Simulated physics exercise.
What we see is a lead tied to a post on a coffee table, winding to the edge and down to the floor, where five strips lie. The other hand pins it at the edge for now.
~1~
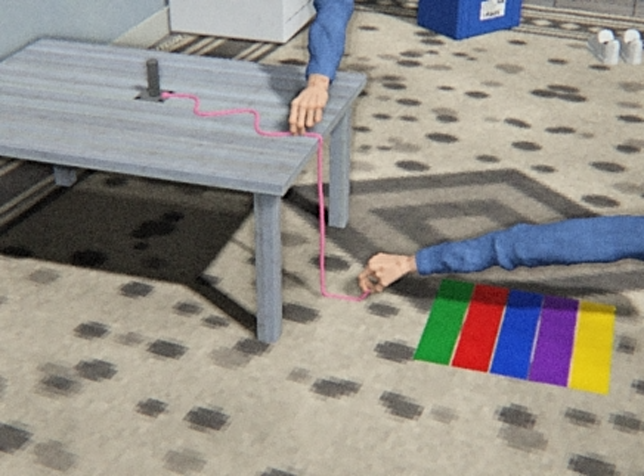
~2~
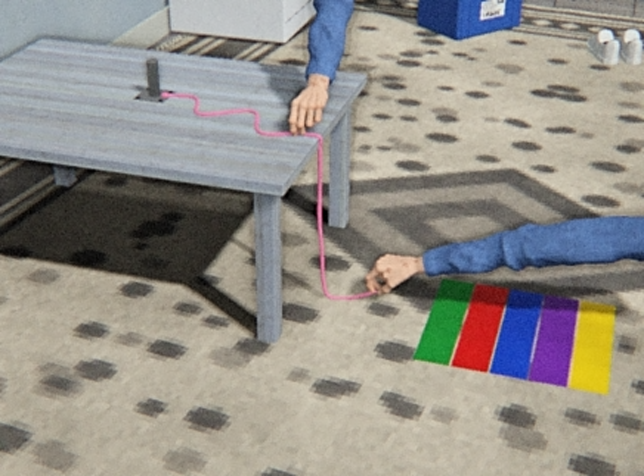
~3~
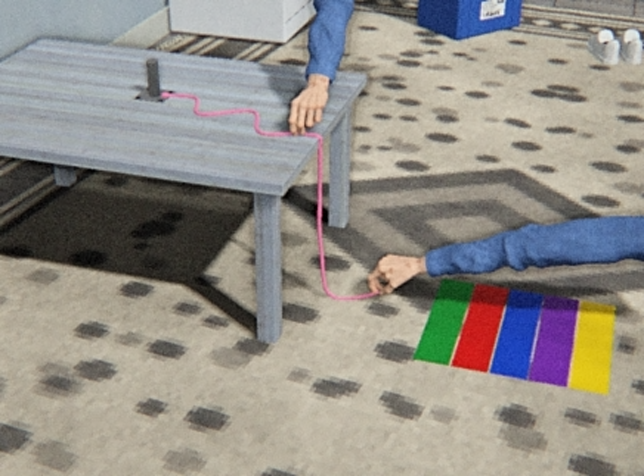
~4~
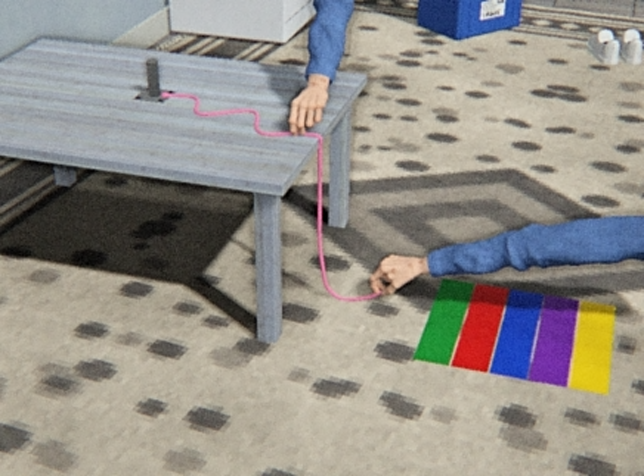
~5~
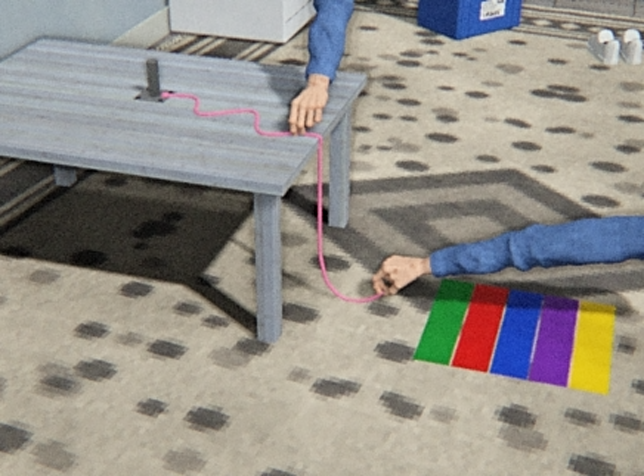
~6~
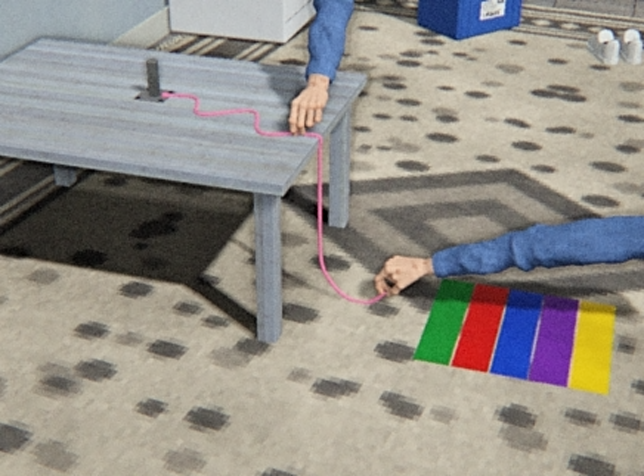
On a gray coffee table, one hand pinned a pink cord at the edge while another hand near the floor drew its hanging end slightly right, close to five colored strips, then barely moved.
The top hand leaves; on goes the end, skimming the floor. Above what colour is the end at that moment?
Over purple.
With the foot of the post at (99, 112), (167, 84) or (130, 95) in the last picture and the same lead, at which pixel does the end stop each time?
In that order: (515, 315), (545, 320) and (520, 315).
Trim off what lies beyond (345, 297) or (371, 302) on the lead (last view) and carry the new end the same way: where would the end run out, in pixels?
Try by try, around (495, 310) and (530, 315).
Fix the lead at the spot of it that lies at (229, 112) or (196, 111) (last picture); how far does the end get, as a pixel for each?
About (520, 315) and (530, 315).
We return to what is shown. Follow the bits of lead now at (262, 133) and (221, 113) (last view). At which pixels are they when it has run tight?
The first at (328, 136), the second at (248, 114).
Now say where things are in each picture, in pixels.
End (369, 290); green (436, 347); red (474, 353); blue (512, 360); purple (550, 367); yellow (590, 374), in the first picture.
End (376, 291); lead through (196, 99) (226, 113) (257, 130) (320, 149) (320, 215) (323, 282), in the second picture.
End (378, 292), in the third picture.
End (380, 292); lead through (196, 99) (226, 113) (257, 130) (320, 149) (320, 215) (325, 282), in the fourth picture.
End (383, 293), in the fifth picture.
End (385, 293); lead through (196, 99) (226, 113) (257, 130) (320, 149) (320, 215) (329, 280), in the sixth picture.
A little later, end near (487, 310); over red.
Next, end near (530, 317); over blue.
When it is tight, end near (556, 321); over purple. The end stops over the purple strip.
